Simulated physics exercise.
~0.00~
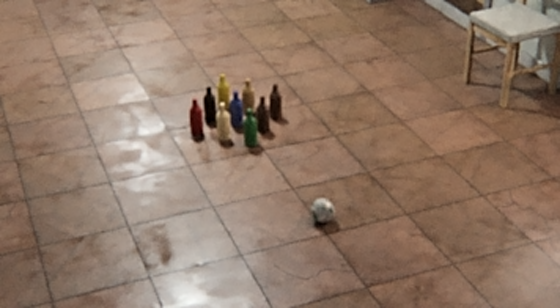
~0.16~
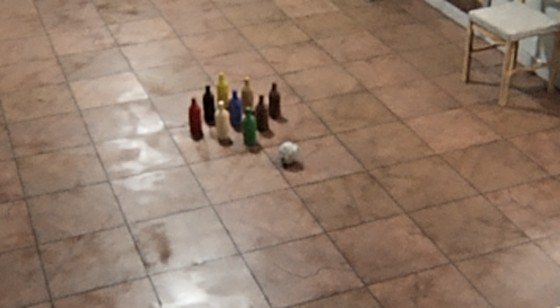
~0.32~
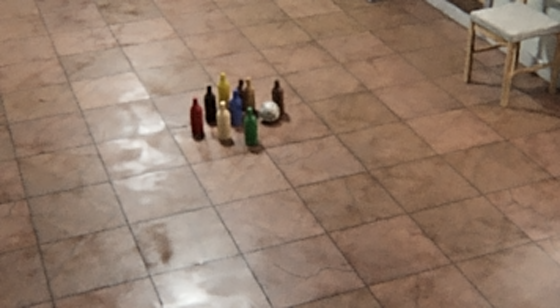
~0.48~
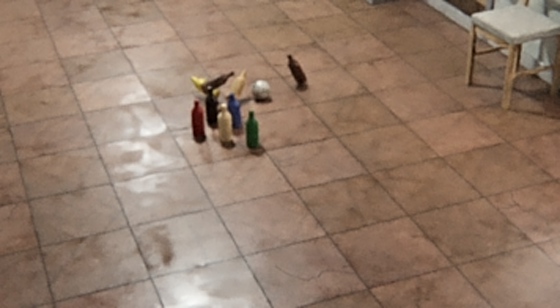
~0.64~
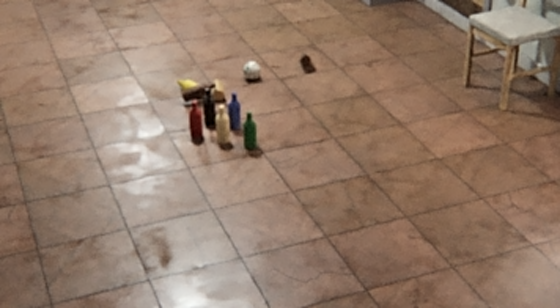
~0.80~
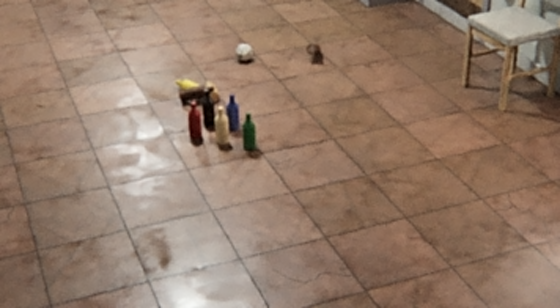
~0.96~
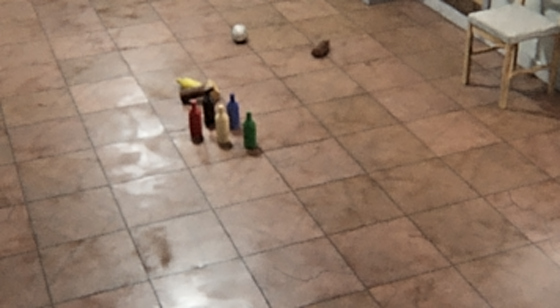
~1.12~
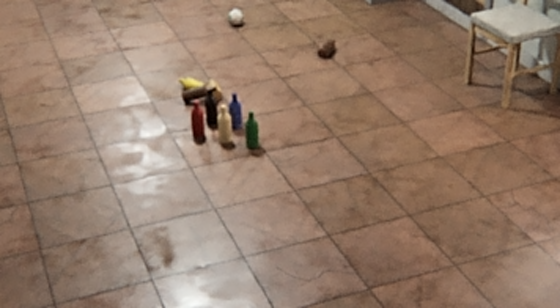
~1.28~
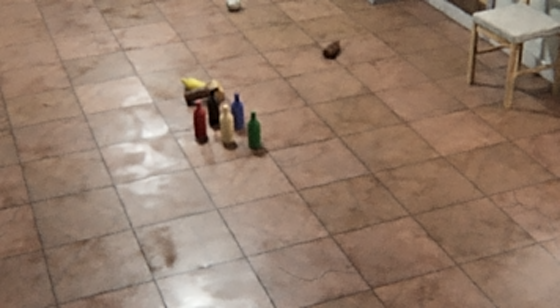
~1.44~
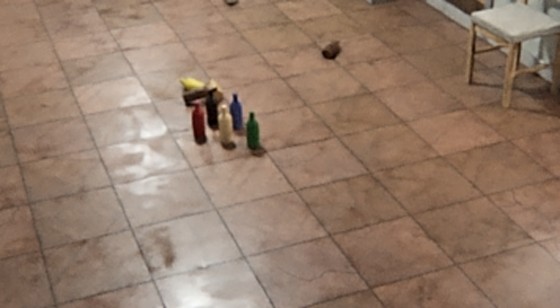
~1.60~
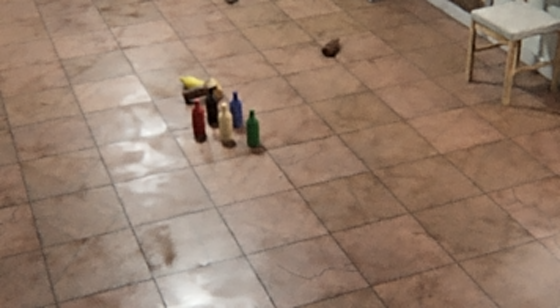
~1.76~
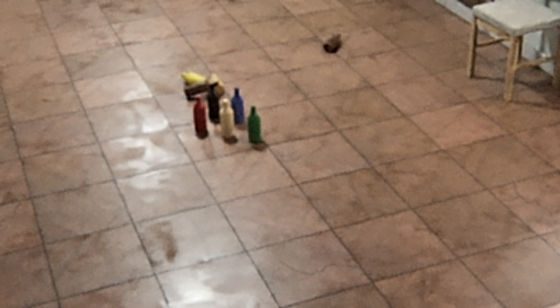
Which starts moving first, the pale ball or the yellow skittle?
The pale ball moves first, rolling towards the group while the yellow skittle is still upright in its place. The yellow skittle only moves later, once the ball has reached the group.
